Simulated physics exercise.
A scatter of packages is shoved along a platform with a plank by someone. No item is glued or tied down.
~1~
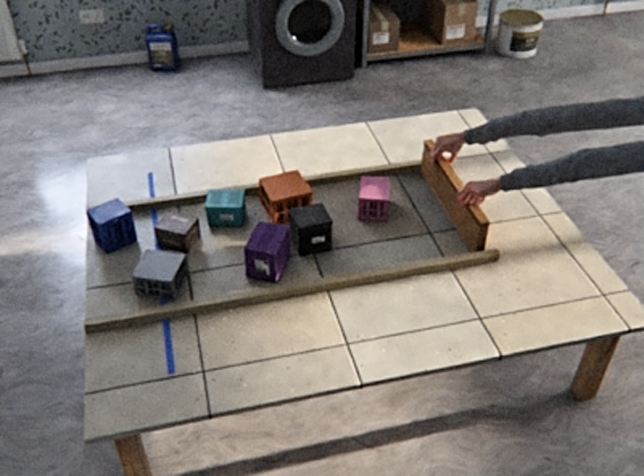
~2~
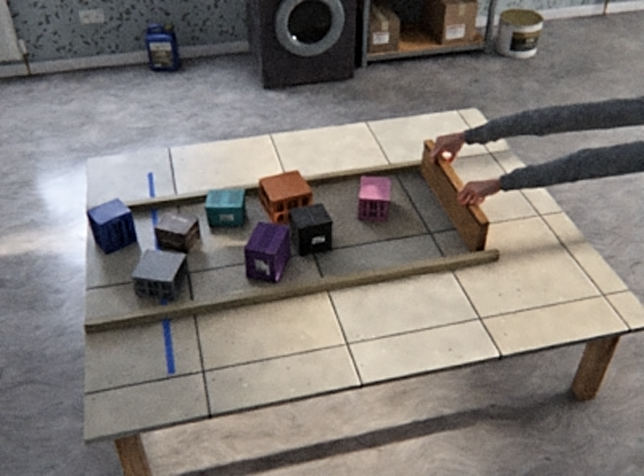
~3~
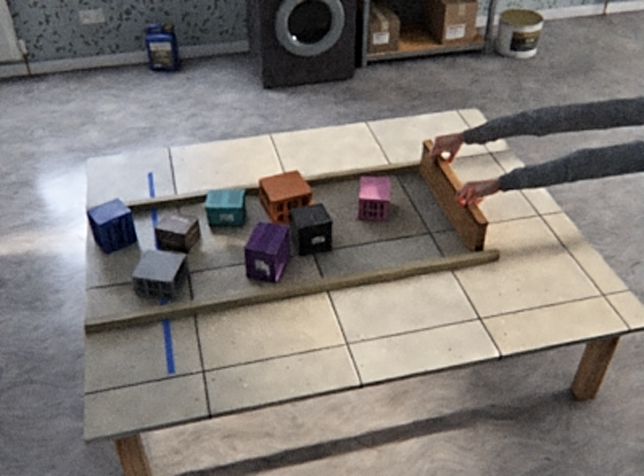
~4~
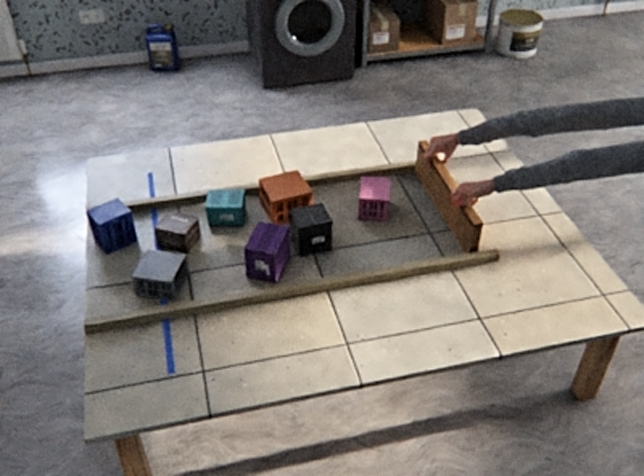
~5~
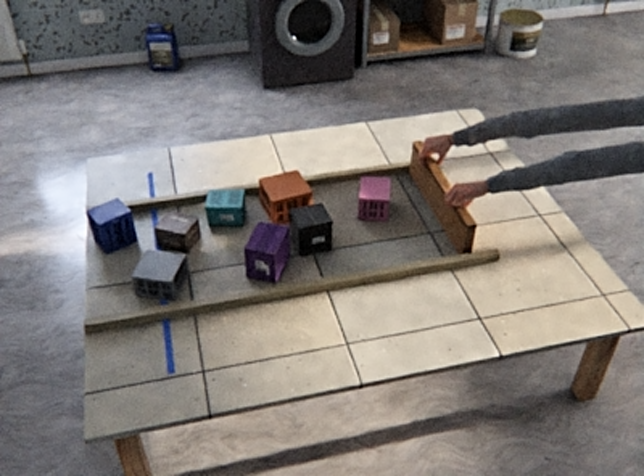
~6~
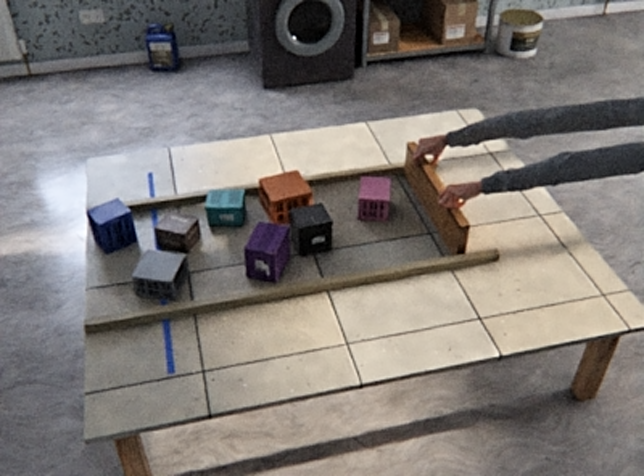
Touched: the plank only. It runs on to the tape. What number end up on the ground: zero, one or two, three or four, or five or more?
The count that fall off is at least one and at most two.
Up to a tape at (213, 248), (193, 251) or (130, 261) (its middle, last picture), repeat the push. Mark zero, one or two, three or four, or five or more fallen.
Going through the places as listed, I'd say none at all, then not one, then five or more.
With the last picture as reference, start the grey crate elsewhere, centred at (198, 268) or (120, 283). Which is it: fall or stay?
Well, it remains the first time and remains the second time.
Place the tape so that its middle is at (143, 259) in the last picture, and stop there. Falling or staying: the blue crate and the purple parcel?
Outcome - blue crate: It does not stay; purple parcel: It stays where it is.
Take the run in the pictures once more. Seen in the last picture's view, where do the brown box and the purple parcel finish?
Look around (107, 248) for the first and around (144, 284) for the second.
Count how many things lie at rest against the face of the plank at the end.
Looks like 3 of them, all told.
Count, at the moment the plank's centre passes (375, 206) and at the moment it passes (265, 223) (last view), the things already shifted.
At the first spot the count is 1, and at the second it is 5.
Soon after, none off yet; blue crate at rest near (112, 226); grey crate at rest near (161, 275); brown box at rest near (178, 232).
By the end, the number that fall off is one or two; fallen, turquoise tote and blue crate.
